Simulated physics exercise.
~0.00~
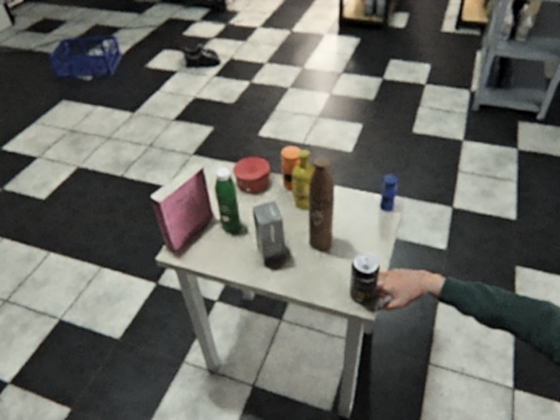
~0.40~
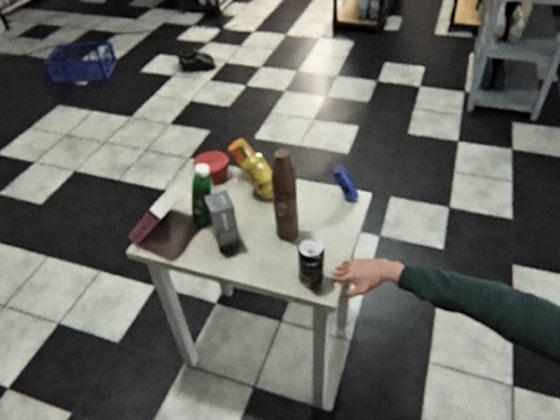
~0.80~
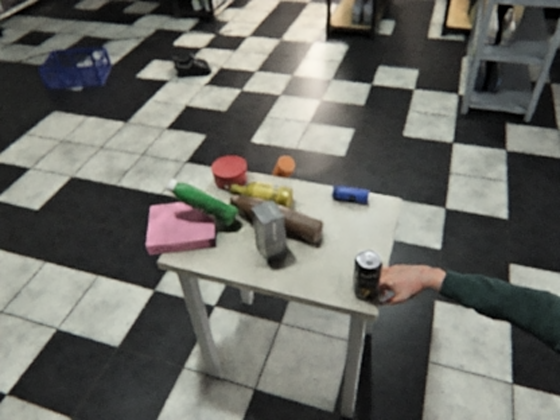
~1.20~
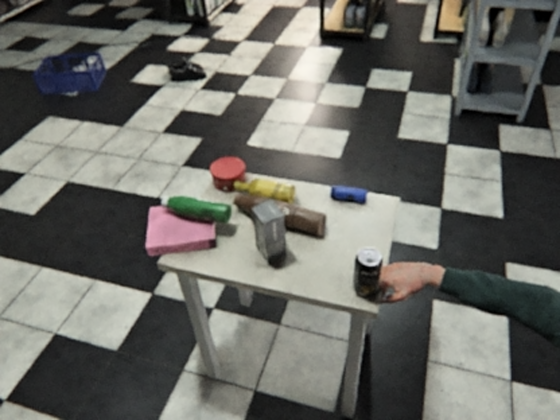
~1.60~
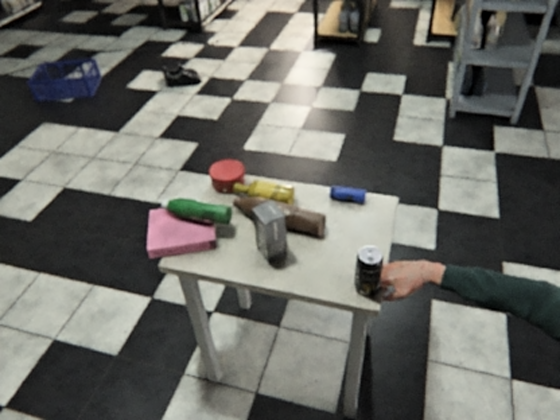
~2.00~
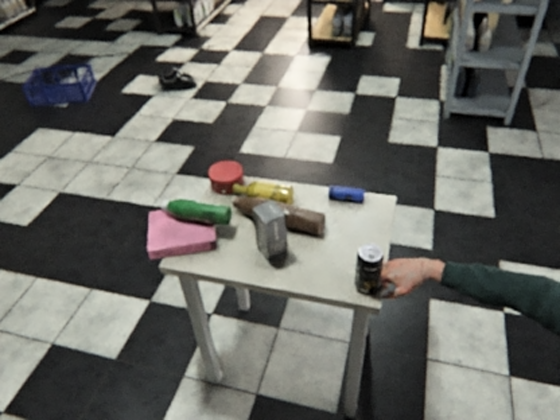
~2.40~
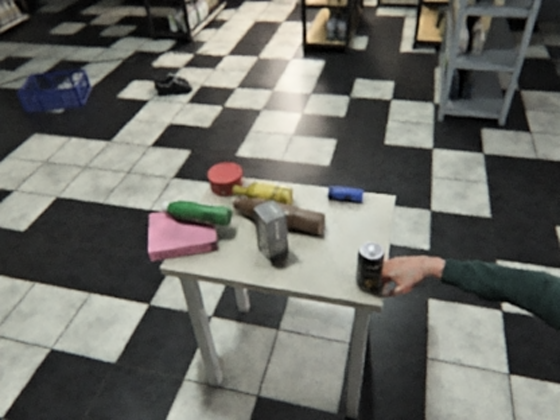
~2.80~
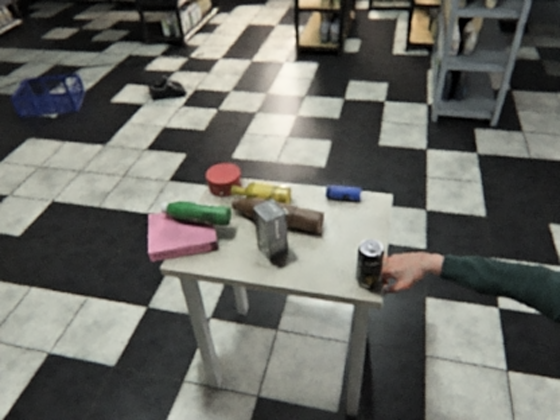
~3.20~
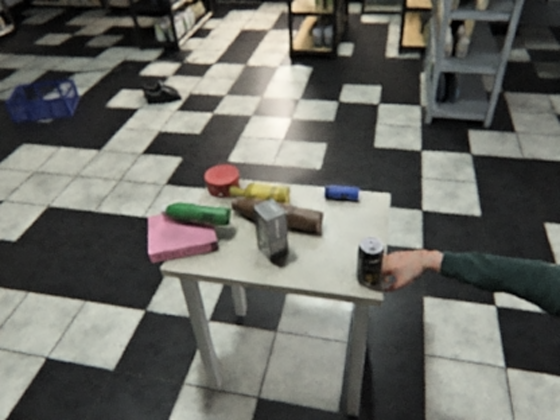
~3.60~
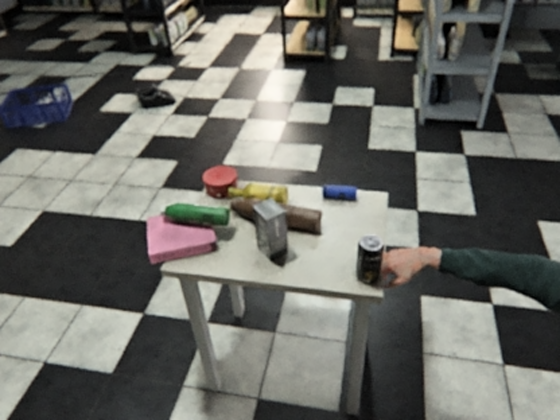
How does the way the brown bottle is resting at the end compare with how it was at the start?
At the start the brown bottle stands upright on the table, but by the end it is lying on its side on the tabletop.
